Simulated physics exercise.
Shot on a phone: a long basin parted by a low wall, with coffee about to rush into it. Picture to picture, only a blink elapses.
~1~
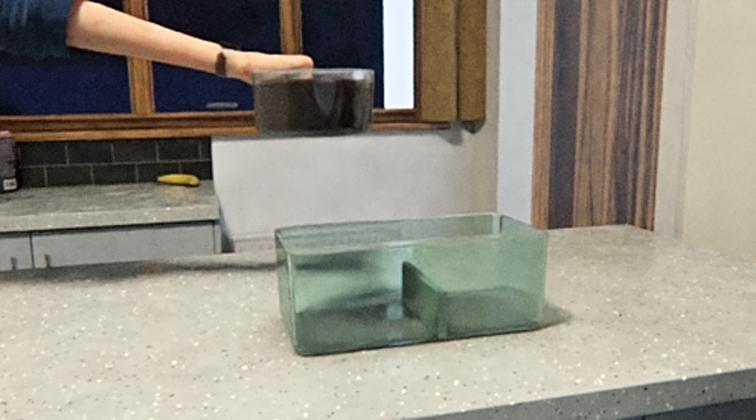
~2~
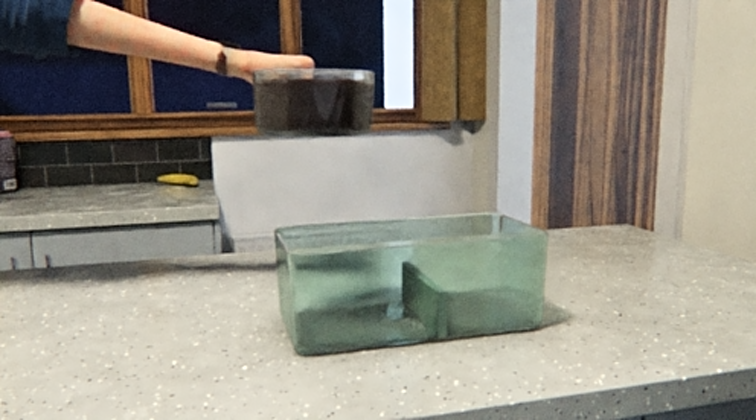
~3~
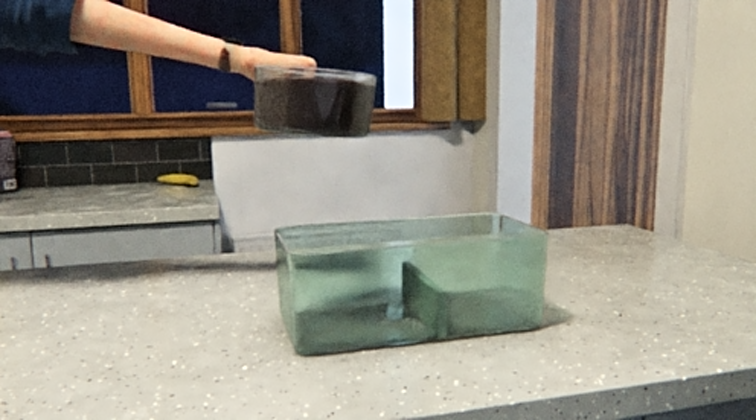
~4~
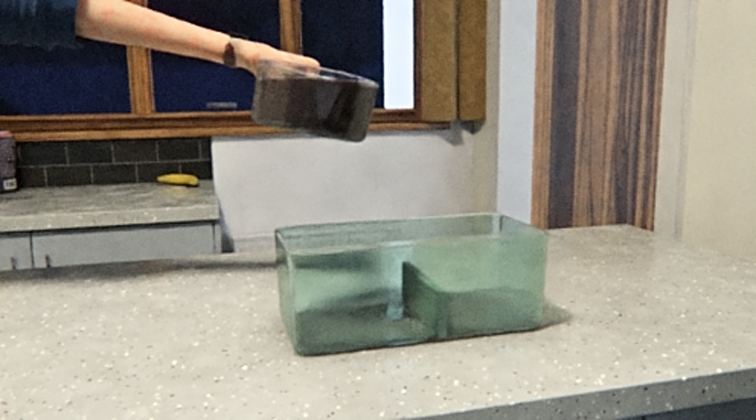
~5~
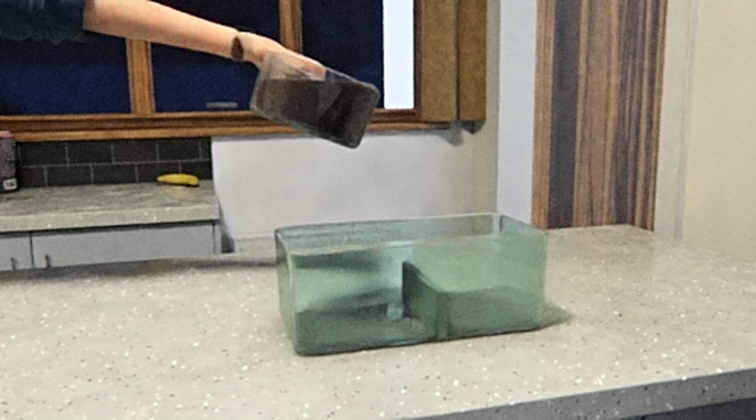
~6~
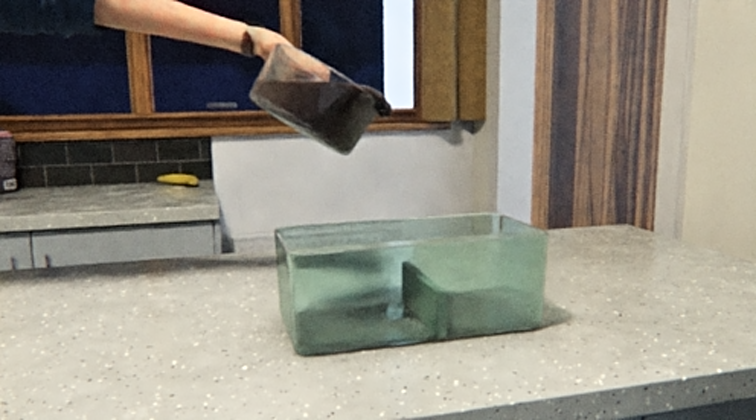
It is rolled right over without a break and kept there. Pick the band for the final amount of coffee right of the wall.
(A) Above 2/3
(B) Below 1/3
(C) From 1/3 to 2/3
From 1/3 to 2/3 (C).
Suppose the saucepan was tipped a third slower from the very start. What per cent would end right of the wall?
I'd estimate about 60 percent ends up there.
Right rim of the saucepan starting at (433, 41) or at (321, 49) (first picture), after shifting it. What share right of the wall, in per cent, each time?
In order: Close to 85 and 5 percent.
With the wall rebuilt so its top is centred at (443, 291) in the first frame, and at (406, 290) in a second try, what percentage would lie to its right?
Try one about 25 %, try two about 70 %.
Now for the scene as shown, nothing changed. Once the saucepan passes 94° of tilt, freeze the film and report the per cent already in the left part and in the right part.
The left part 5 per cent, the right part 30.
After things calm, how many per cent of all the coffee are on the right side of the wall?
Near 50 in a hundred.
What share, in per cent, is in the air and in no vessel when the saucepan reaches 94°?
I'd put it near 45 per cent.
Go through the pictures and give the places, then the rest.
In the first frame, it leans 0°; its right rim is at (371, 73); the coffee meets the walls at (255, 83) and (368, 82); the long basin's rim runs from (281, 241) to (523, 224); the wall's top is at (422, 277).
In the second frame, it leans 1°; its right rim is at (371, 75); the coffee meets the walls at (255, 82) and (368, 83).
In the third frame, it leans 6°; its right rim is at (373, 79); the coffee meets the walls at (257, 81) and (370, 83).
In the fourth frame, it leans 13°; its right rim is at (375, 87); the coffee meets the walls at (259, 82) and (372, 85).
In the fifth frame, it leans 22°; its right rim is at (376, 97); the coffee meets the walls at (258, 83) and (373, 89); 2 per cent is over the edge.
In the sixth frame, it leans 32°; its right rim is at (376, 109); the coffee meets the walls at (256, 84) and (369, 99); 7 per cent is over the edge.
A moment on, the saucepan is tipped on its side and 23 per cent is still to pour, 5 is left of the wall and 28 right of it.
Next, the saucepan is tipped right over and 3 per cent is still to pour, 39 is left of the wall and 51 right of it.
Then the saucepan is tipped right over and 0 per cent is still to pour, 48 is left of the wall and 50 right of it.
Later the saucepan is tipped right over and 0 per cent is still to pour, 48 is left of the wall and 50 right of it.
At rest 48 per cent lies left of the wall, 50 right of it and 1 outside.
